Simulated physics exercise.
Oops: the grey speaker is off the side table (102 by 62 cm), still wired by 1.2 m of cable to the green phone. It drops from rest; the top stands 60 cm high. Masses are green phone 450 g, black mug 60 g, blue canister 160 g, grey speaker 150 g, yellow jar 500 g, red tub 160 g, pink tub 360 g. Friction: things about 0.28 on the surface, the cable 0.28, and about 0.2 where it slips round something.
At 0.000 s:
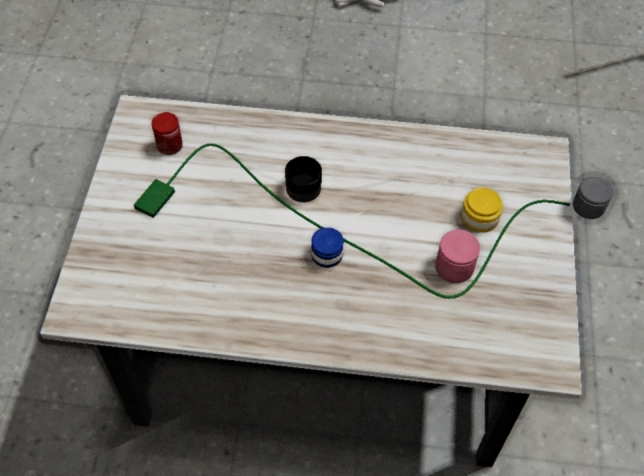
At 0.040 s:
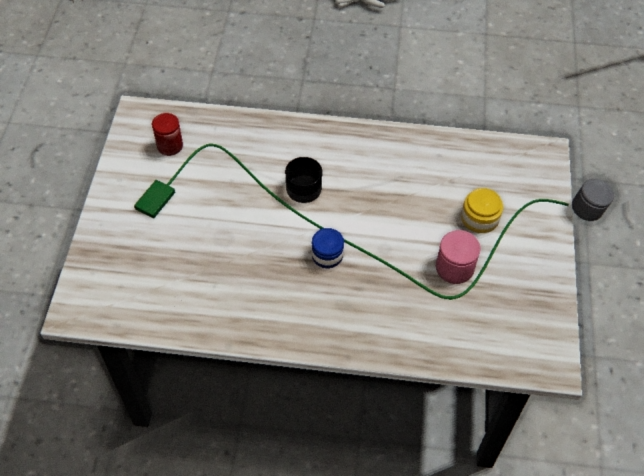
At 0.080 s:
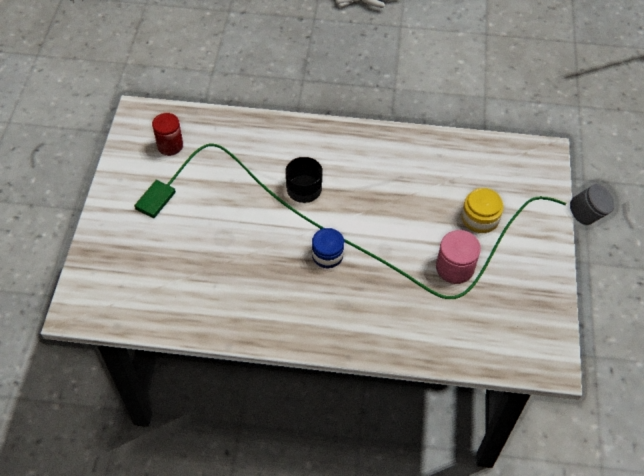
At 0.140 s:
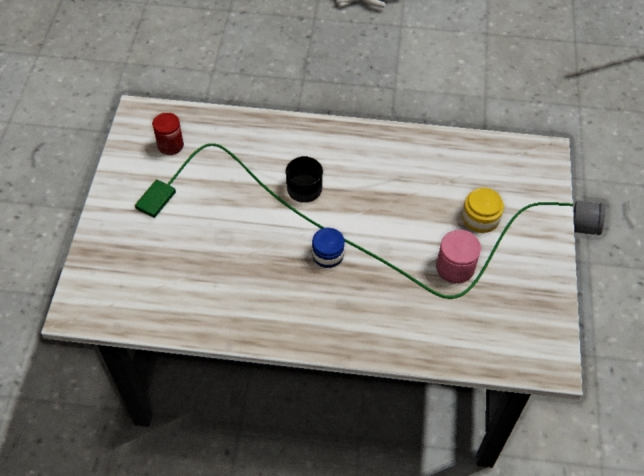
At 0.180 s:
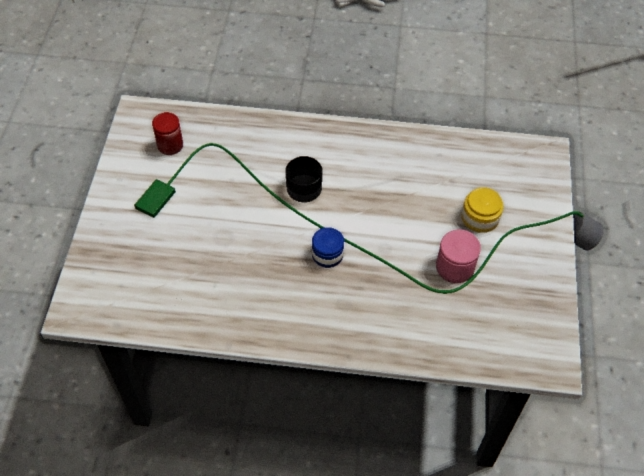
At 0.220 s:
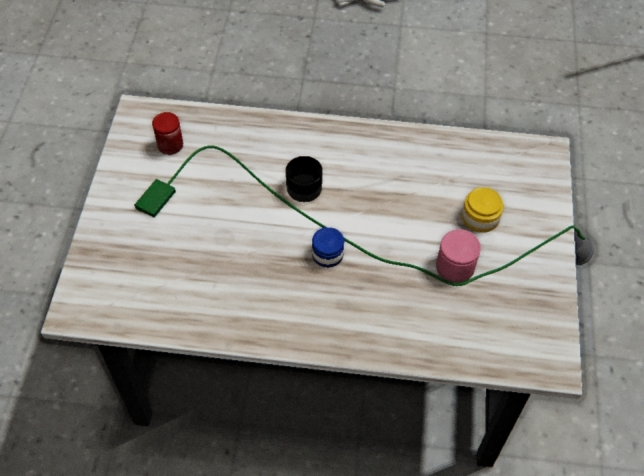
A pale, streaky wood-topped table with dark legs stands on a grey tiled floor, seen from above by a still camera. A red tub, black mug, blue canister, pink tub and yellow jar sit from left to right, with a green cable winding from a green phone at left to a grey object off the right edge. The grey object tilts and drops beside the edge, pulling the cable's right-hand curve straighter while the other things stay put.
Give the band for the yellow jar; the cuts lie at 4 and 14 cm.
Result: Yellow jar barely shifts.
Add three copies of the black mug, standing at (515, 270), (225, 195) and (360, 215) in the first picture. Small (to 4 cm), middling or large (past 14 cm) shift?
In turn: Middling, large, small.
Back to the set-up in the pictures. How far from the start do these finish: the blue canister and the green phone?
Blue canister 0 cm, green phone 6 cm.
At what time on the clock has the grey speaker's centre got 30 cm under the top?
That is: 0.32 s.
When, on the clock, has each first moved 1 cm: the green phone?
Green phone 0.38 s.
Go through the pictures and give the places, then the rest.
The first picture shows yellow jar (485, 200); cable runs through (521, 210) (369, 253) (275, 196) (203, 147).
The second picture shows grey speaker (597, 191); cable runs through (521, 210) (369, 254) (203, 147).
The third picture shows grey speaker (592, 205); cable runs through (521, 210) (369, 254) (203, 147).
The fourth picture shows grey speaker (588, 218); cable runs through (522, 210) (369, 253) (204, 147).
The fifth picture shows grey speaker (582, 231); cable runs through (546, 223) (369, 253) (203, 147).
The sixth picture shows yellow jar (485, 200); cable runs through (572, 227) (485, 274) (374, 256) (280, 198) (205, 148).
After 0.5 s, the cable's tail end at (192, 206); grey speaker over the edge, green phone 4 cm off its start, pink tub 1 cm off its start.
After 0.7 s, the cable's tail end at (202, 213); grey speaker over the edge, green phone 6 cm off its start, pink tub 1 cm off its start.
After 1.0 s, the cable's tail end at (204, 214); grey speaker over the edge, green phone 7 cm off its start at (183, 207), pink tub 1 cm off its start at (461, 241).
After 1.2 s, the cable's tail end at (204, 214); grey speaker over the edge, green phone 7 cm off its start, pink tub 1 cm off its start.
After 2.4 s, the cable's tail end at (204, 214); yellow jar 0 cm off its start at (485, 200), grey speaker over the edge, green phone 7 cm off its start at (183, 207), pink tub 1 cm off its start at (461, 241).
